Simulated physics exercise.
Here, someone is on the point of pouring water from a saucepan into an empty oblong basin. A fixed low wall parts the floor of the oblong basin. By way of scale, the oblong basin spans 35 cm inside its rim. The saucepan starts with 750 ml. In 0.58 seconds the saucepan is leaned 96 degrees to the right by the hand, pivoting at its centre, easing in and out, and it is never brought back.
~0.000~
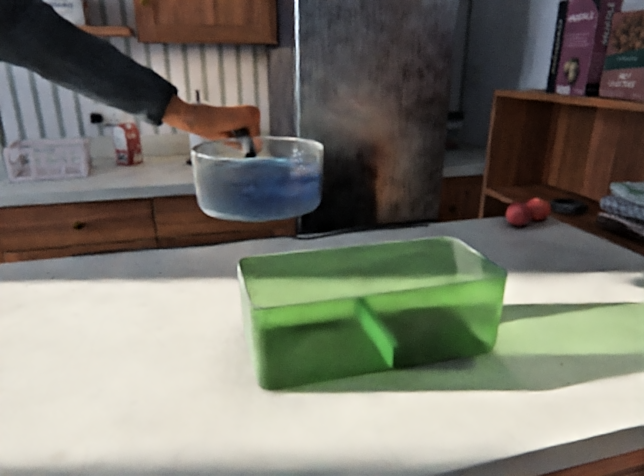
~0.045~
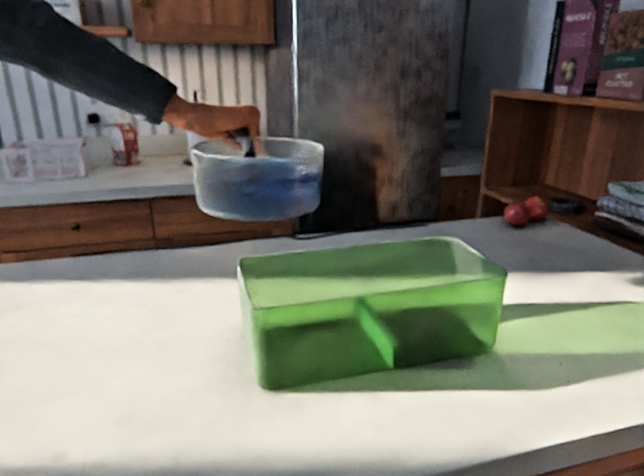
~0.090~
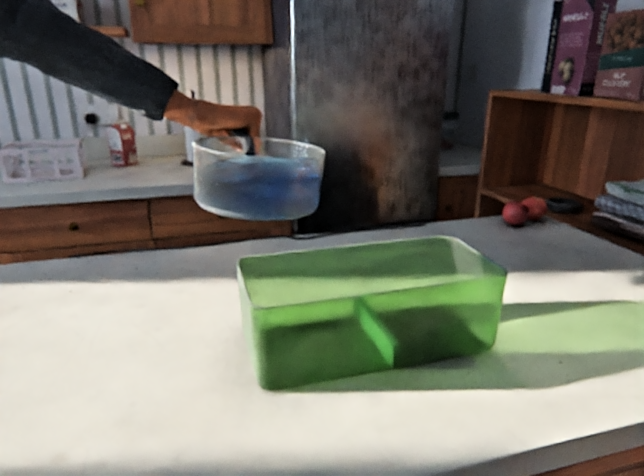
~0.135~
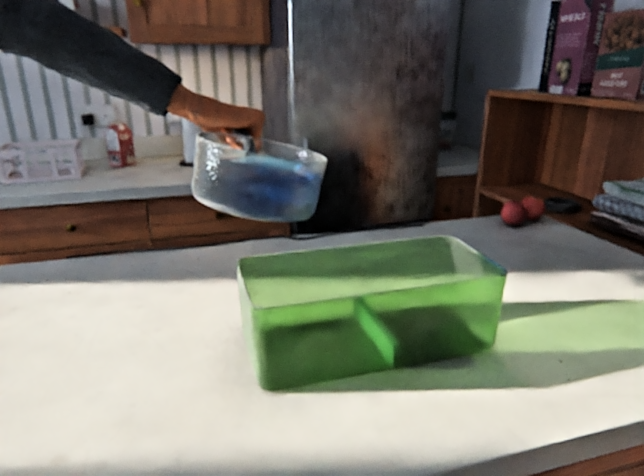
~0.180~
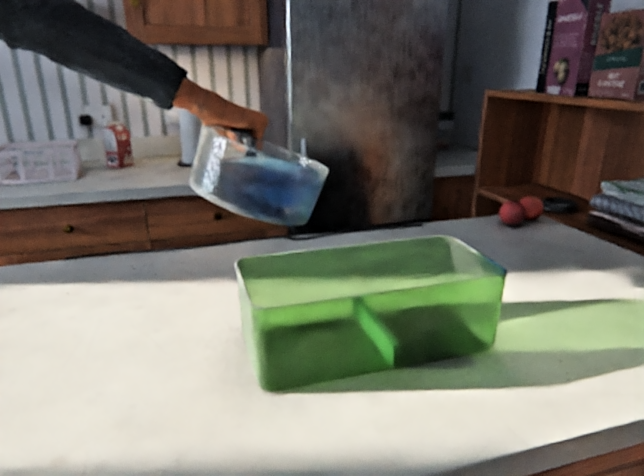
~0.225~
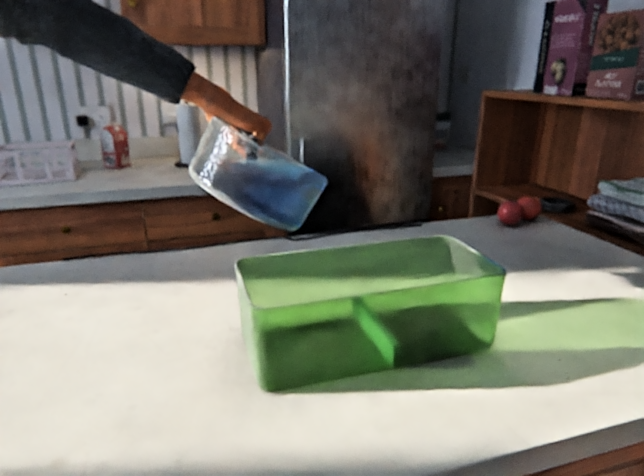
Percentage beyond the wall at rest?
14 per cent.
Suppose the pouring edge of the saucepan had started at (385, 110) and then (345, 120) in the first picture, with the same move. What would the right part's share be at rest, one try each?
Try 1: Approx. 80 %; try 2: Approx. 55 %.
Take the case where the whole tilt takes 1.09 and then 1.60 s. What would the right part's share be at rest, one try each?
About 25 %, then about 30 %.
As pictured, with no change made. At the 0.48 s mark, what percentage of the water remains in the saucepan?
Close to 30 percent of the liquid remains at that time.
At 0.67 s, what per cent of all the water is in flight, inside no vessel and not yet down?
Close to 8 per cent.
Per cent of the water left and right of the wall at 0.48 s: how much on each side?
Left roughly 24 per cent, right roughly 0.
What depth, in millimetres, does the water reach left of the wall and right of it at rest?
Depths: Left near 22 mm, right near 4 mm.
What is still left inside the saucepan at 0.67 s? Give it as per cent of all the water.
Remaining share: Approx. 10 %.
By 0.48 s the tilt is 89° and 30 per cent is still to pour, 23 is left of the wall and 0 right of it.
By 0.67 s the tilt is 96° and 10 per cent is still to pour, 77 is left of the wall and 6 right of it.
By 0.87 s the tilt is 96° and 2 per cent is still to pour, 79 is left of the wall and 12 right of it.
By 1.08 s the tilt is 96° and 1 per cent is still to pour, 81 is left of the wall and 14 right of it.
At rest 82 per cent lies left of the wall, 14 right of it and 4 outside.
